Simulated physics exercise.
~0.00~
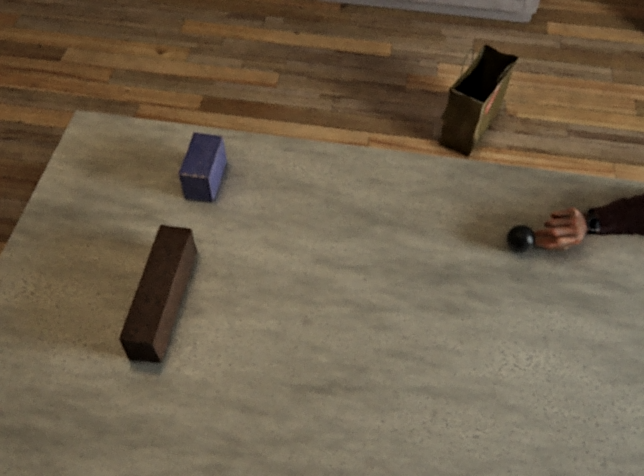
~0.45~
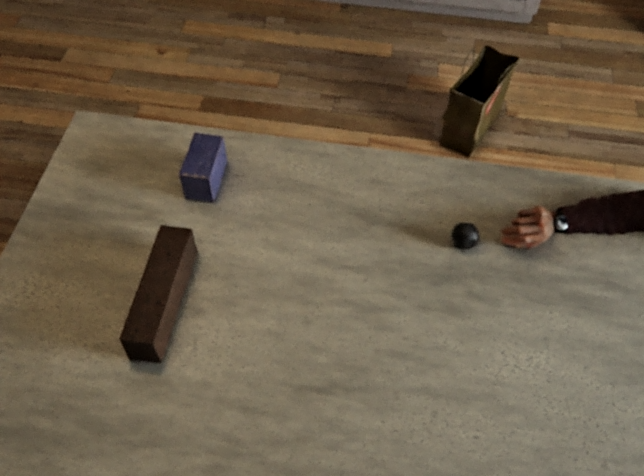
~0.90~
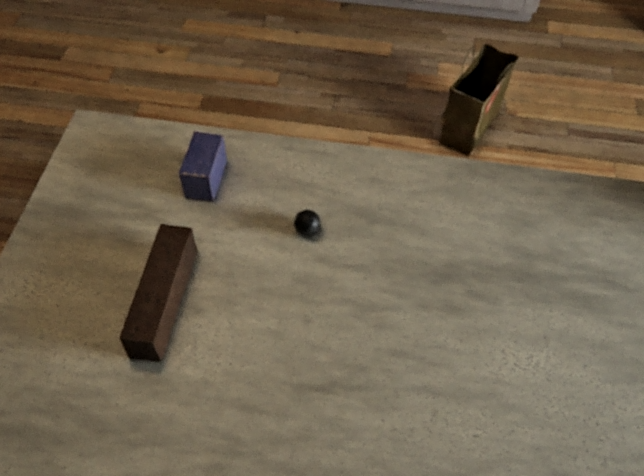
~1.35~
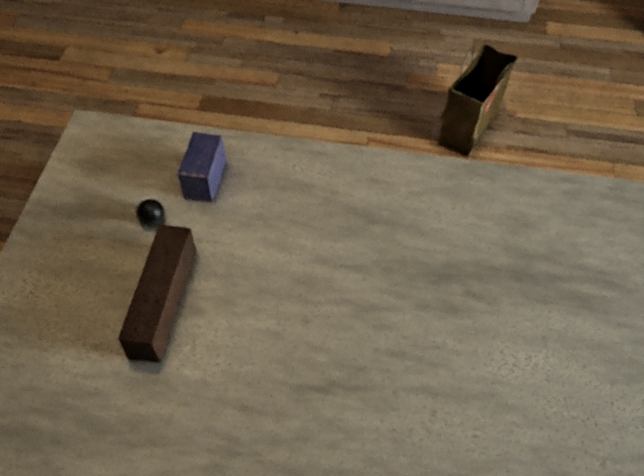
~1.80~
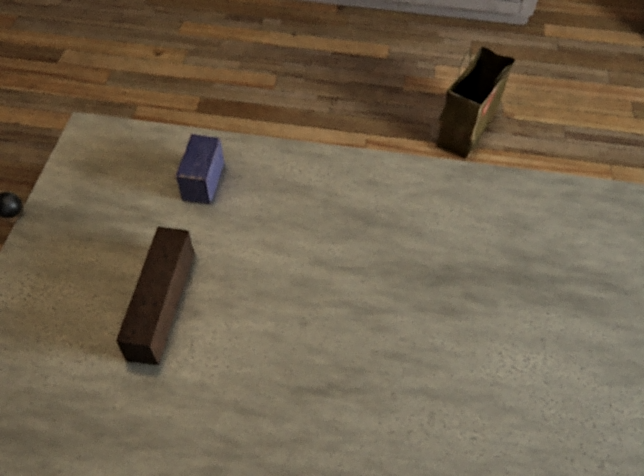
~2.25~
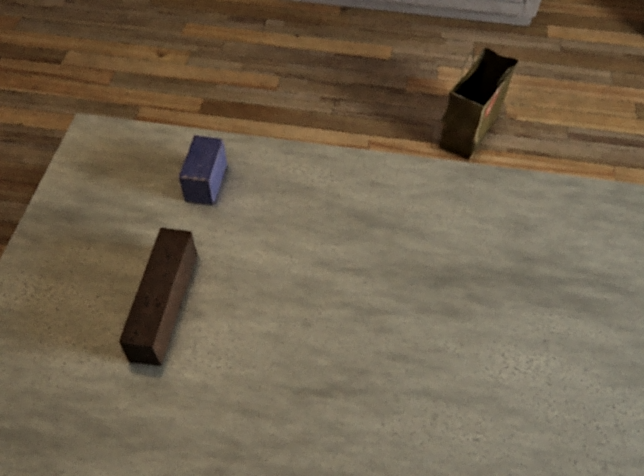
To begin with, a hand at the right side of a grey tabletop holds a small black ball, while a blue block and a longer dark brown block stand toward the left and an open bag sits beyond the far edge. The hand lets the ball go and draws back as it moves left. With the hand out of view, the ball travels on across the surface toward the two blocks. It passes through the gap between them and comes out on the far side. It continues to the left edge of the view and then disappears, leaving both blocks standing where they were.
